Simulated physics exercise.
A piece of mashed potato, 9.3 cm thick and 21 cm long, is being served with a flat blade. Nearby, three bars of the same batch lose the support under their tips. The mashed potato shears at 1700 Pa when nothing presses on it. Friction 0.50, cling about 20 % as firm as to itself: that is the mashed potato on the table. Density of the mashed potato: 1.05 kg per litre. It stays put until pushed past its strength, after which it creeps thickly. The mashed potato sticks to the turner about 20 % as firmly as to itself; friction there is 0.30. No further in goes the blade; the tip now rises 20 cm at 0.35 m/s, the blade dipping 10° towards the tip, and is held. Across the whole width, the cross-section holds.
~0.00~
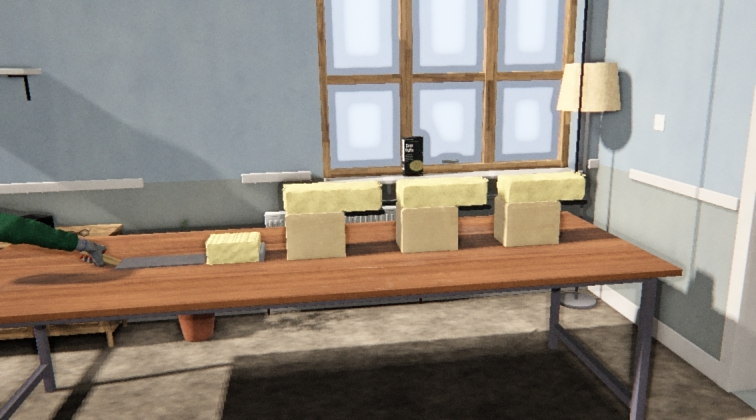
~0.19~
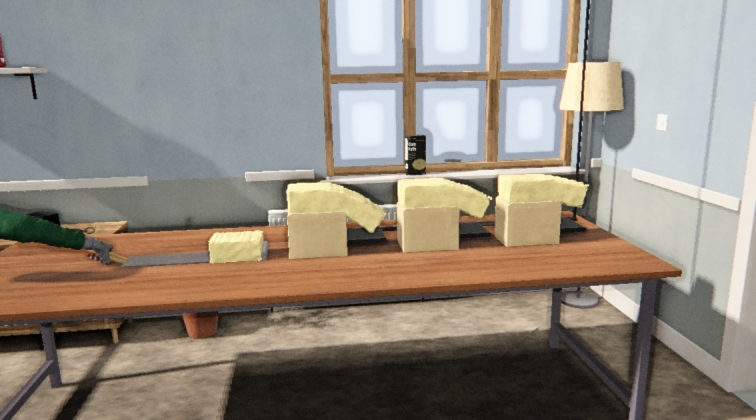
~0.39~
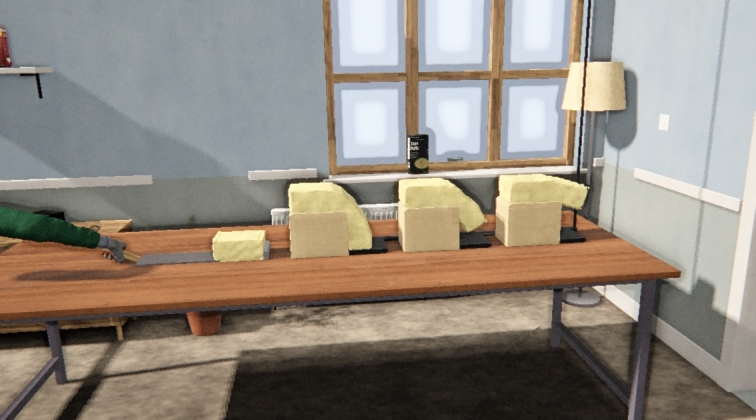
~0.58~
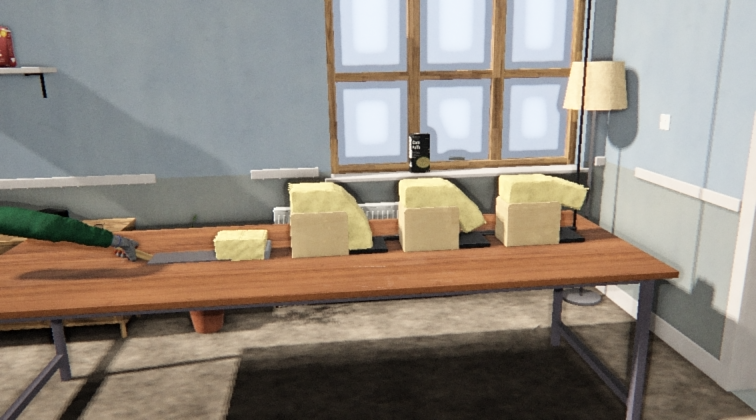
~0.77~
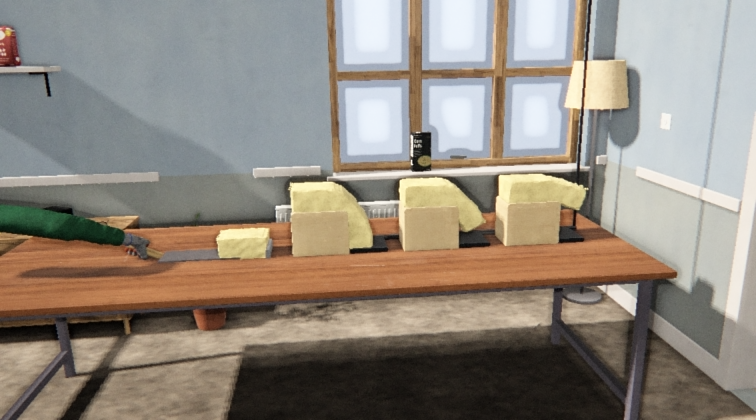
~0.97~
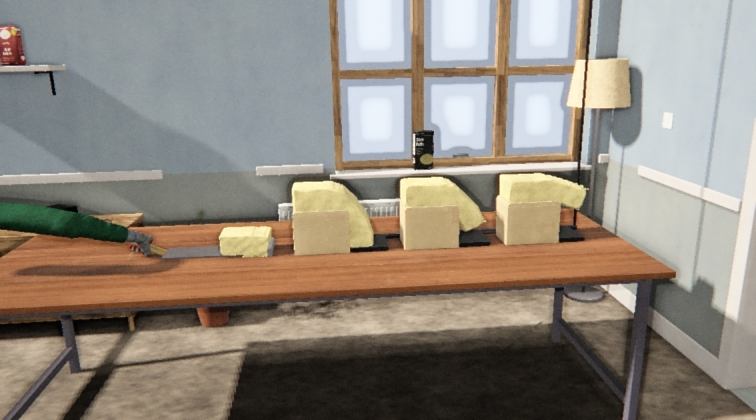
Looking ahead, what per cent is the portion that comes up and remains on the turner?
Lab note: Portion retained on turner around 0 per cent.
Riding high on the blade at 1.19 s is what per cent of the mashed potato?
Share at that time: Around 30 %.
After 1.19 s, the tip is 8.2 cm up.
After 1.46 s, the tip is 18 cm up.
After 1.73 s, the tip is 20 cm up and 22 % is riding high on the blade.
After 2.00 s, the tip is 20 cm up and 0 % is riding high on the blade.
After 2.70 s, at the end, the tip is 20 cm up and 0 % is riding high on the blade.
